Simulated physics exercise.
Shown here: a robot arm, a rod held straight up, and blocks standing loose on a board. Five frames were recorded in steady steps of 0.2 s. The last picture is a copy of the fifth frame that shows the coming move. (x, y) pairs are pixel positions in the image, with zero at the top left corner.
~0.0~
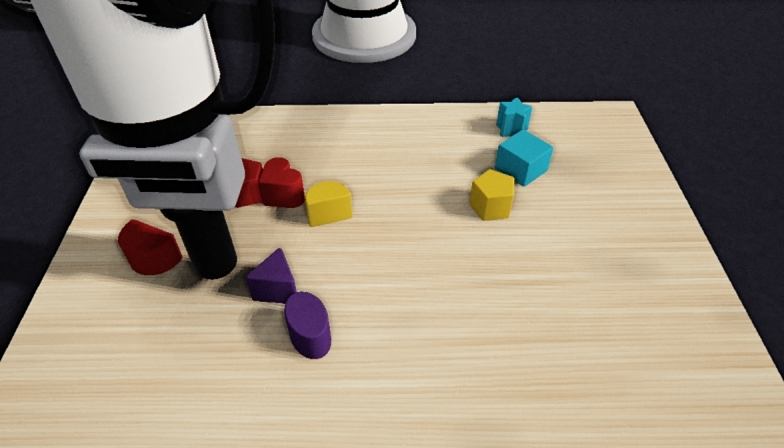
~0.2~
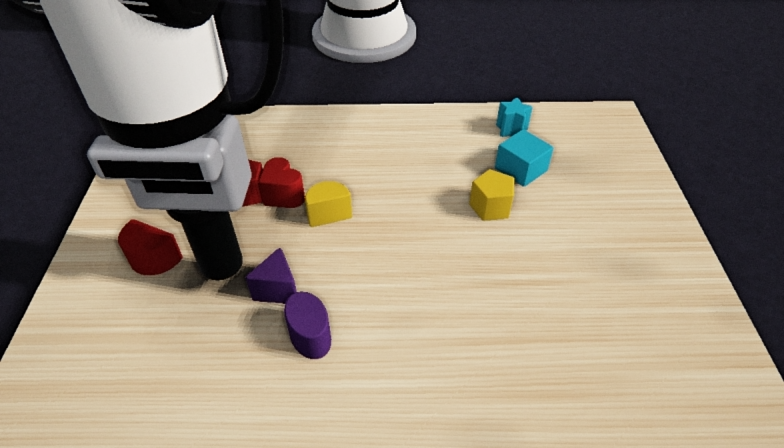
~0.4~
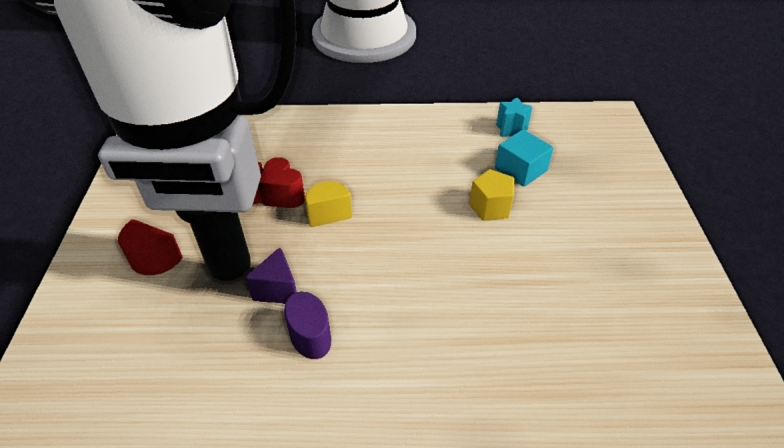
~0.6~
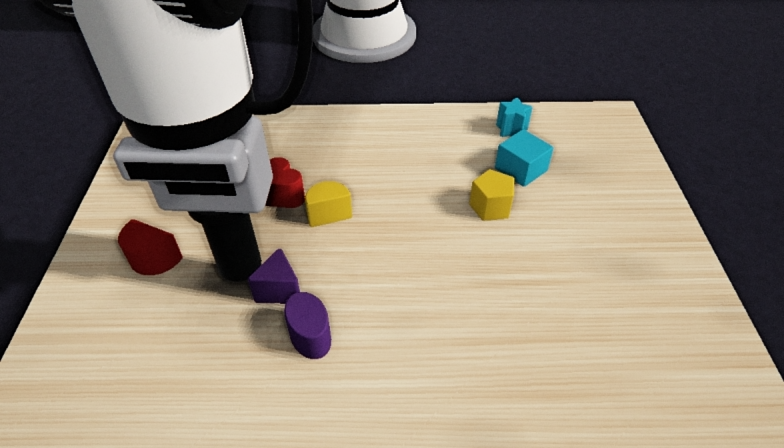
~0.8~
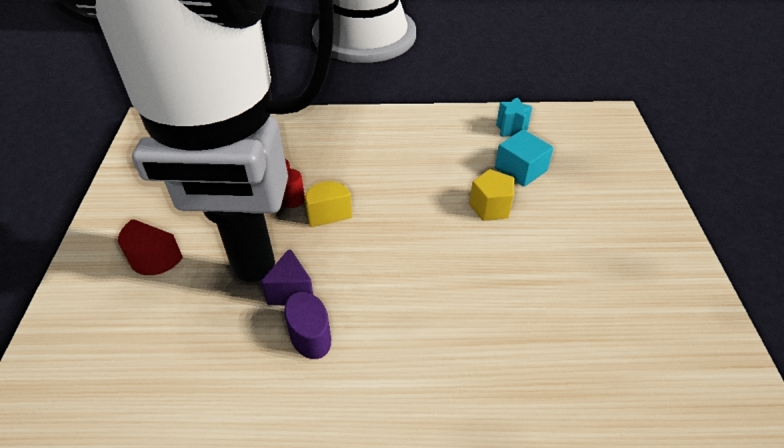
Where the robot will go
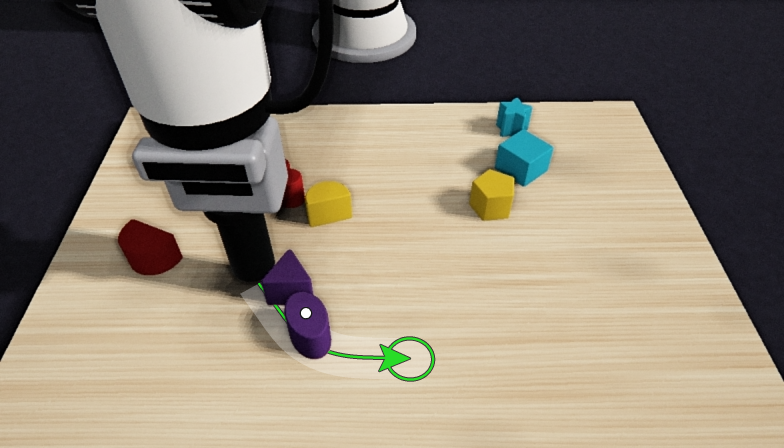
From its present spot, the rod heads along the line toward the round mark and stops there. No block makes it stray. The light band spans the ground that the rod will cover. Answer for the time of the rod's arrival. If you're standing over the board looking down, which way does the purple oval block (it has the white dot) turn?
Viewed from the top, it goes clockwise.
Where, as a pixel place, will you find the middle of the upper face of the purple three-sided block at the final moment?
Close to (321, 279).
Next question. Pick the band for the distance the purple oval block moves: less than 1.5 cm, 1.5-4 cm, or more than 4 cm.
It shifts by more than 4 cm.
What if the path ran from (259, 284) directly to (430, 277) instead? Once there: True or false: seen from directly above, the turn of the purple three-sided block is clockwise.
That claim is true.
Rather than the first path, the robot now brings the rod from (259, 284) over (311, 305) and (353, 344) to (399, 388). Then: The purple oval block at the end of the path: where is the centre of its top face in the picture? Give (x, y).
I think it will end close to (337, 371).
The drawn path runs from (259, 284) via (290, 325) and (342, 355), ending at (410, 358); the dot is on the purple oval block.
On the path given first. One third of the way, rod at (288, 310); purple three-sided block at (320, 278), turned 45° anticlockwise; purple oval block at (323, 324), turned 35° clockwise.
Two thirds of the way, rod at (342, 340); purple three-sided block at (321, 279), turned 55° anticlockwise; purple oval block at (378, 357), turned 50° clockwise.
At the end, rod at (411, 343); purple three-sided block at (321, 279), turned 55° anticlockwise; purple oval block at (424, 378), turned 120° clockwise.
